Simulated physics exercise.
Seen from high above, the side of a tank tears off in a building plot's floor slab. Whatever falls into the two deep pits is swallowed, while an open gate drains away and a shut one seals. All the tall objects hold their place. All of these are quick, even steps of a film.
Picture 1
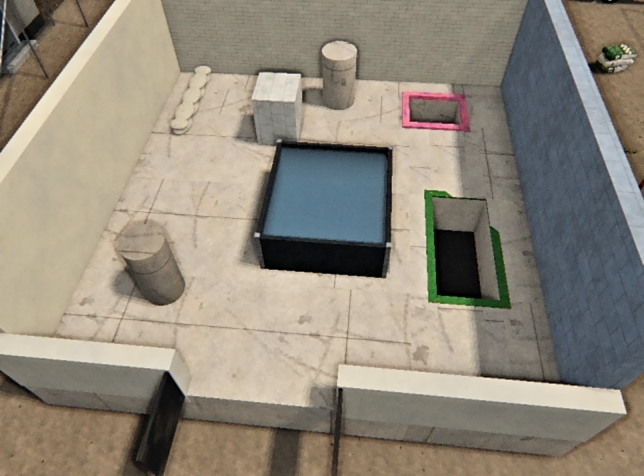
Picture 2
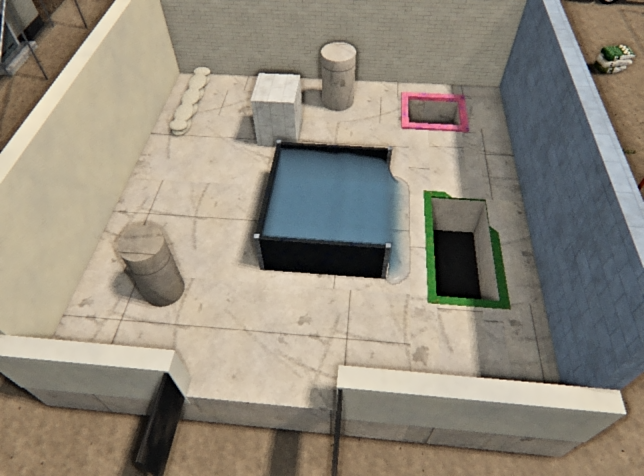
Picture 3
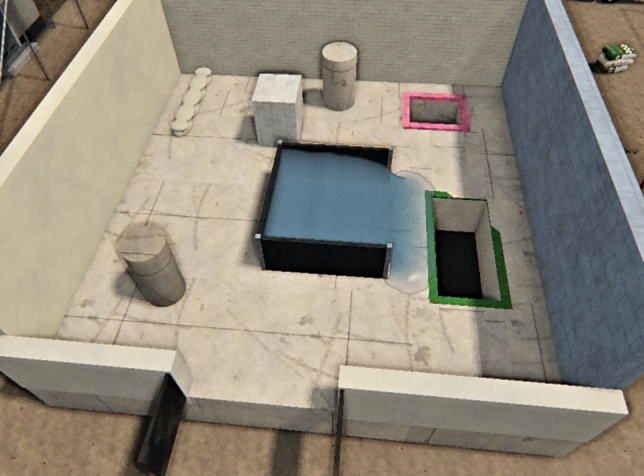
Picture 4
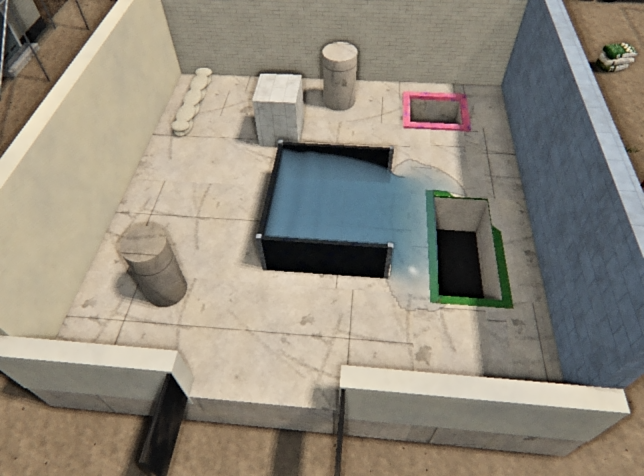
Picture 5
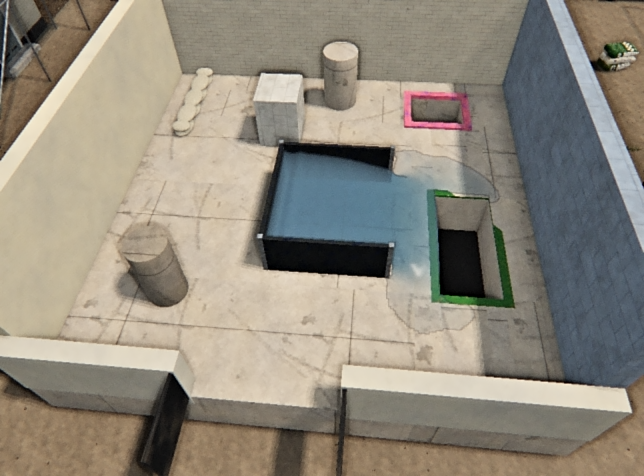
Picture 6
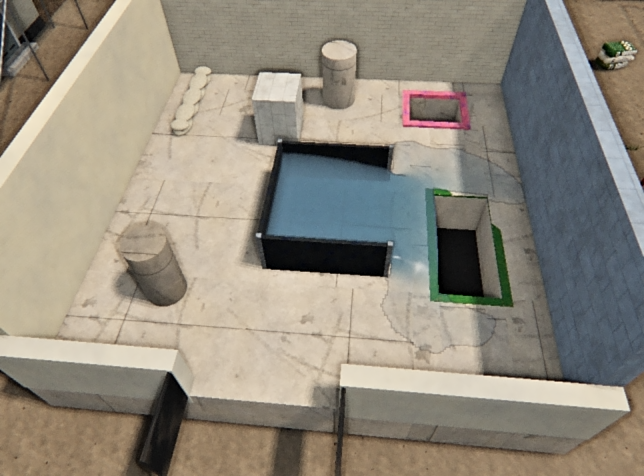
At first, still blue water fills an open dark-sided tank in the middle of a walled concrete floor. Then the tank's right side gives way and water pours out onto the slab, reaching the green-edged pit and spreading thinly around it, while the cylinders and pale block stay put.
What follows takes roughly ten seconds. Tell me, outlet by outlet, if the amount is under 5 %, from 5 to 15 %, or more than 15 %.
Going through them: The gate receives less than 5 %; the green pit receives more than 15 %; the pink pit receives less than 5 %.
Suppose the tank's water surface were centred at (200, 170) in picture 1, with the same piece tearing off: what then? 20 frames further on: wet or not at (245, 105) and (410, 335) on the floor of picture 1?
The first spot ends up bone-dry, while the second ends up waterlogged.
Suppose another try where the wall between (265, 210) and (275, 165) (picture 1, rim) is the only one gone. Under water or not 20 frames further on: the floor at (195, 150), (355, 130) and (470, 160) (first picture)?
Note, points one to three: Reached and soaked / unreached / unreached.
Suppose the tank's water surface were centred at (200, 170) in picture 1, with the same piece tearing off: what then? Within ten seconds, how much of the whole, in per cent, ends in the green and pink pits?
The green pit gets 60 per cent, the pink pit 4 per cent.
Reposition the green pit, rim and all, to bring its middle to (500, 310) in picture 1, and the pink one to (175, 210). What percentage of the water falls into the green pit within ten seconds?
The green pit takes 55 per cent.
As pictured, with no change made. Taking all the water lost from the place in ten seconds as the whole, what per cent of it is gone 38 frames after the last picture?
Approximately 90 in a hundred, I think.
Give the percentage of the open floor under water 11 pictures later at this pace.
Estimated share: Around 20 %.
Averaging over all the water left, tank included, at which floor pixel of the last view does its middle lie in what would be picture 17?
Near (388, 211) in the last view.
A moment on, water covers 15 % of the floor; the gate 0 %, the green pit 34 %, the pink pit 0 %.
Next, water covers 20 % of the floor; the gate 0 %, the green pit 52 %, the pink pit 0 %.
Then, water covers 20 % of the floor; the gate 0 %, the green pit 65 %, the pink pit 0 %.
Later, water covers 30 % of the floor; the gate 0 %, the green pit 74 %, the pink pit 1 %.
In the end, water covers 35 % of the floor; the gate 0 %, the green pit 80 %, the pink pit 1 %.
